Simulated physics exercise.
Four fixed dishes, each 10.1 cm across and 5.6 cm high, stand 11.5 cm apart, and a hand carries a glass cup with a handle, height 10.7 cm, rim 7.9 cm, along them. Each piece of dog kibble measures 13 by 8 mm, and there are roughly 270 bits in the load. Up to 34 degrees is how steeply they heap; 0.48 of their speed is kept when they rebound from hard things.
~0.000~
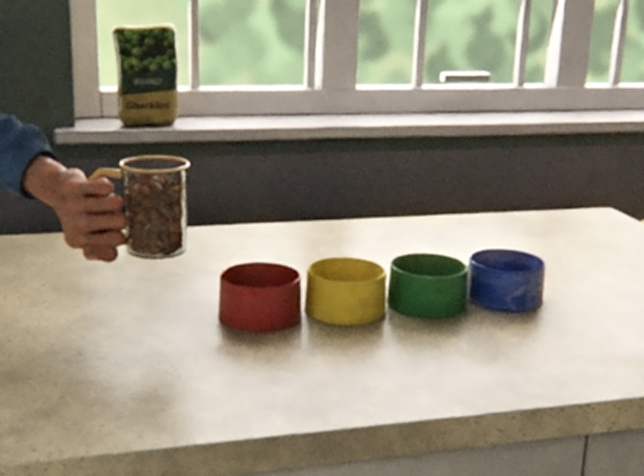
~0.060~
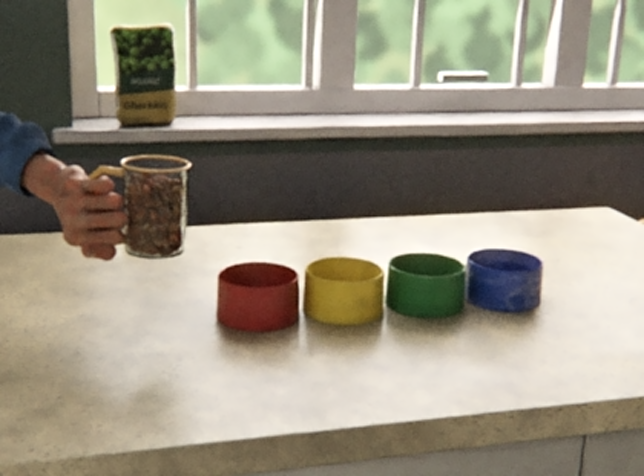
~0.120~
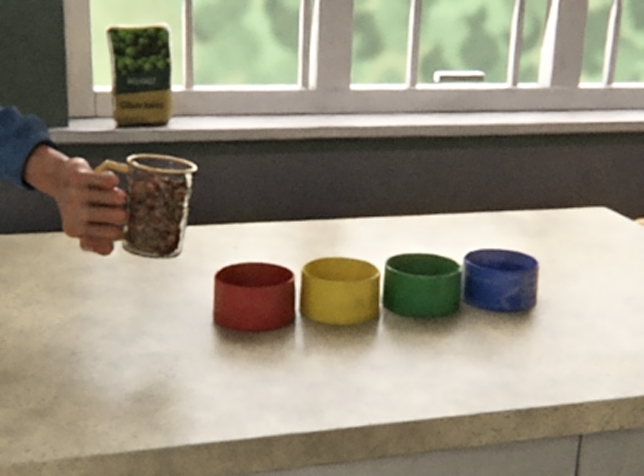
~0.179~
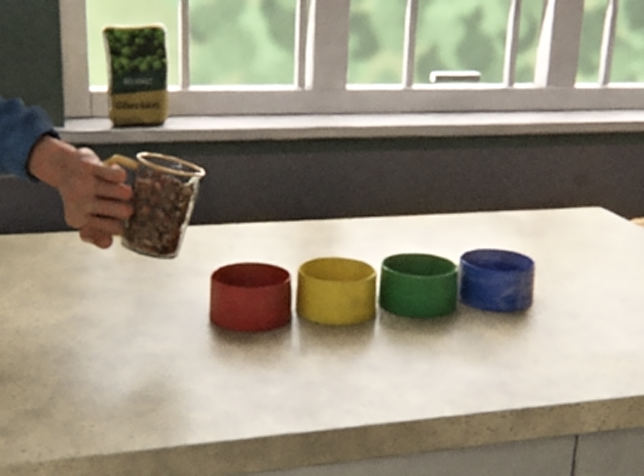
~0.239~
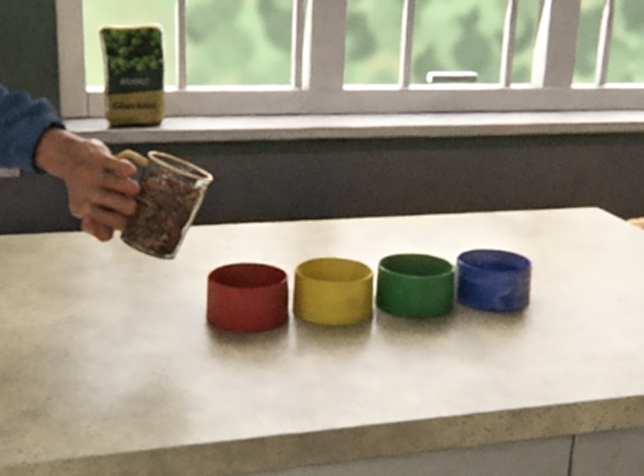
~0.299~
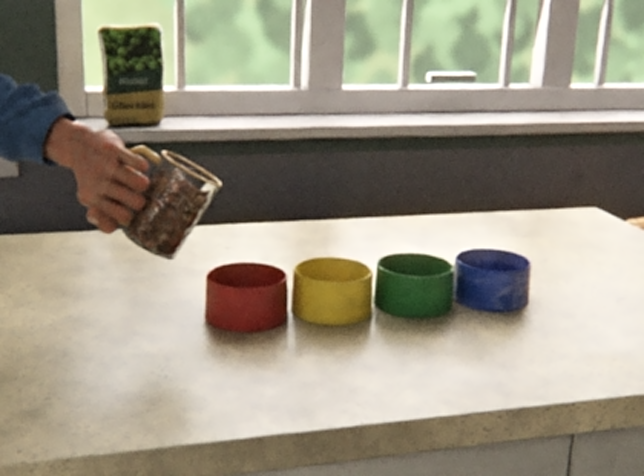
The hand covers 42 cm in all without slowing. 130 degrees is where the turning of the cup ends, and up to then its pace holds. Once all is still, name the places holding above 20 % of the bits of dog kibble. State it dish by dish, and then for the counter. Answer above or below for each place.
Red dish: Below, blue dish: Below, green dish: Below, yellow dish: Above, counter: Below.
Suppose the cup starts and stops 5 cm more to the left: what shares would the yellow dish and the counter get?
Yellow: 10, counter: 20.
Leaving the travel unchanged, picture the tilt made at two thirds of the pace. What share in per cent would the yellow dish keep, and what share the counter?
It would be yellow 70 and counter 20.
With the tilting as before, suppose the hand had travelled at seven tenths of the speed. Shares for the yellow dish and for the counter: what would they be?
Then: Yellow 10; counter 20.
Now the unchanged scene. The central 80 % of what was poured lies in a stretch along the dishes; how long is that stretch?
I'd put it at close to 8 cm.
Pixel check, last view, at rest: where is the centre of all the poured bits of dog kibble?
In the last view, approximately (330, 293).
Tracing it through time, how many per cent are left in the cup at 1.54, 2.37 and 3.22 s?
It goes roughly like this: 0, 0, 0 per cent.
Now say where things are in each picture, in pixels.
The first frame shows cup at (156, 208), tilt 0 degrees, lip at (188, 163), moved 0.0 cm; middle of the pieces at (154, 214); red dish at (260, 275); yellow dish at (347, 270); green dish at (429, 265); blue dish at (507, 260).
The second frame shows cup at (155, 207), tilt 2 degrees, lip at (189, 164), moved 0.2 cm; middle of the pieces at (153, 214).
The third frame shows cup at (157, 207), tilt 7 degrees, lip at (195, 167), moved 0.9 cm; middle of the pieces at (154, 213).
The fourth frame shows cup at (160, 207), tilt 15 degrees, lip at (203, 172), moved 1.7 cm; middle of the pieces at (157, 213).
The fifth frame shows cup at (164, 207), tilt 22 degrees, lip at (211, 178), moved 2.6 cm; middle of the pieces at (160, 212).
The sixth frame shows cup at (170, 207), tilt 30 degrees, lip at (220, 183), moved 3.4 cm; middle of the pieces at (166, 211); red dish at (247, 275); yellow dish at (333, 270); green dish at (415, 265); blue dish at (493, 260). The cup turns about 125 degrees a second and travels 14 cm a second.
Then, at 1.54 s, tilt 130 degrees; cup holds 0 %, red 5 %, yellow 85 %.
After 2.37 s, tilt 130 degrees; cup holds 0 %, red 5 %, yellow 85 %.
Then, at 3.22 s, tilt 130 degrees; cup holds 0 %, red 5 %, yellow 85 %.
In the end, at 3.5 s, red 5 %, blue 0 %, green 0 %, yellow 85 %, counter 15 %.
